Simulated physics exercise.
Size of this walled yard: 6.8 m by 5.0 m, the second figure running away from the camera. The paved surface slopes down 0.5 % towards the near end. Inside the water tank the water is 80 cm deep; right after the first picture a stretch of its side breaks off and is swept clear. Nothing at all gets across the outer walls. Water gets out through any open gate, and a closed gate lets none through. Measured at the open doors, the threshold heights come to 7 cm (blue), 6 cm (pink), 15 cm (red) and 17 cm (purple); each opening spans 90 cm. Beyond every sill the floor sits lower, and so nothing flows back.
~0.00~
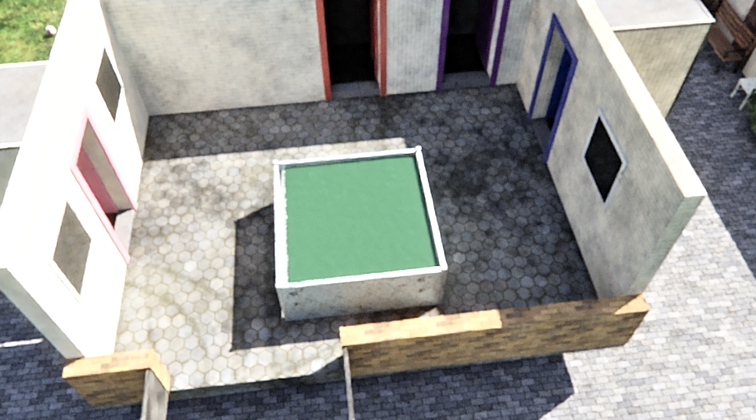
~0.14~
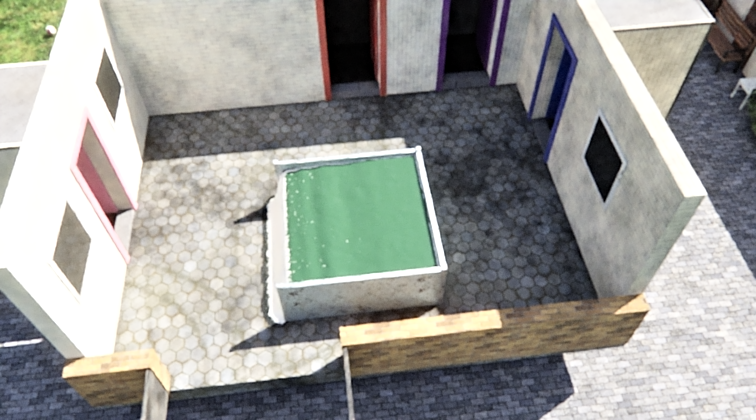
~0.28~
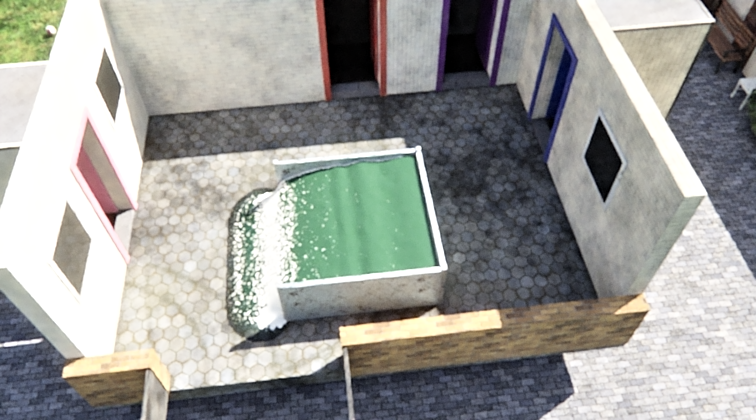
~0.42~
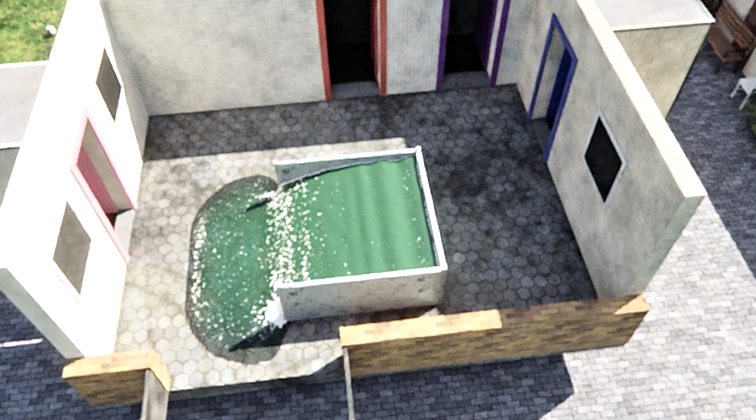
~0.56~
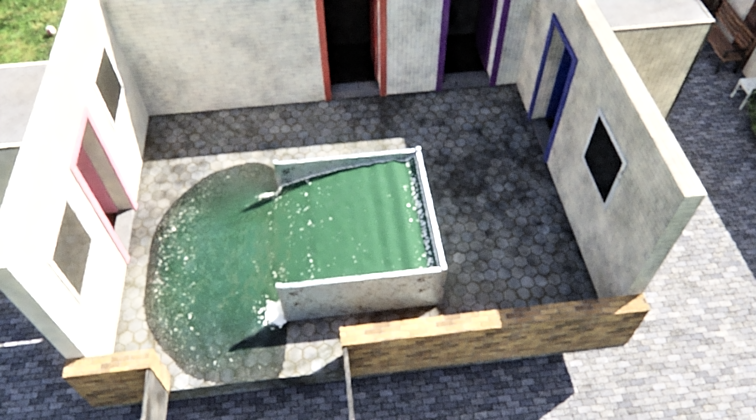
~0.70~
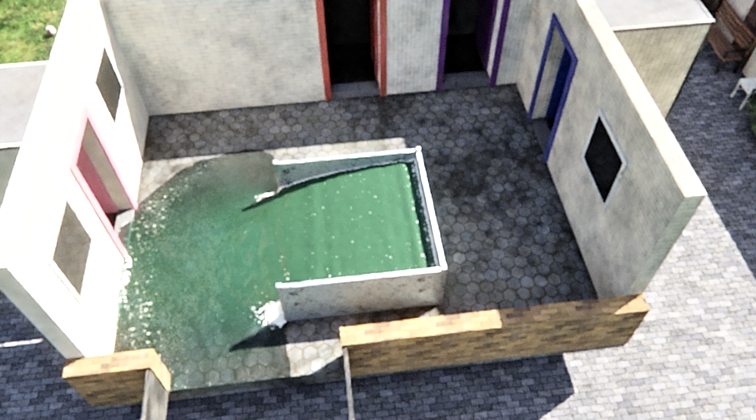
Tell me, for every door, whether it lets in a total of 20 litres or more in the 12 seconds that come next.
For every door: The blue door does; the pink door does; the red door does not; the purple door does not.
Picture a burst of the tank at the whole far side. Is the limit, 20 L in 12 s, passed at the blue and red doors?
Well, against that limit, at blue it's too much, and at red it's too much.
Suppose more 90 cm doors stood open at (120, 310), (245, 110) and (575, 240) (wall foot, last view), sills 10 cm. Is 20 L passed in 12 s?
More, less, less.
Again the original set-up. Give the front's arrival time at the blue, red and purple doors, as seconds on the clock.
So blue at 5.0 s, red at 3.4 s, and purple at 4.5 s.
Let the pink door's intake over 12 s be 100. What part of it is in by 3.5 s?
Share by then: ~ 85 %.
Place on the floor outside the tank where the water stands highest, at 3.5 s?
It's at about (149, 122) in the last picture.
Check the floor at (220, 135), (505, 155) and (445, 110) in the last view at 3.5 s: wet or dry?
Respectively: Got hit, was missed, was missed.
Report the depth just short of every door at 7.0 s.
Blue 13 cm, pink 9 cm, red 6 cm, purple 3 cm.
After 1.4 s water covers 35 % of the floor and is deepest (57 cm) near (112, 367); blue door not reached, pink door 30 cm at the sill, 139 L in, red door not reached, purple door not reached.
After 2.2 s water covers 35 % of the floor and is deepest (49 cm) near (110, 380); blue door not reached, pink door 34 cm at the sill, 358 L in, red door not reached, purple door not reached.
After 3.5 s water covers 50 % of the floor and is deepest (34 cm) near (149, 122); blue door not reached, pink door 22 cm at the sill, 562 L in, red door 2 cm at the sill, 0 L in, purple door not reached.
After 7.0 s water covers 85 % of the floor and is deepest (14 cm) near (539, 161); blue door 13 cm at the sill, 17 L in, pink door 9 cm at the sill, 664 L in, red door 6 cm at the sill, 0 L in, purple door 3 cm at the sill, 0 L in.
After 12.0 s water covers 95 % of the floor and is deepest (10 cm) near (595, 312); blue door 7 cm at the sill, 57 L in, pink door 4 cm at the sill, 676 L in, red door 3 cm at the sill, 0 L in, purple door 6 cm at the sill, 0 L in.
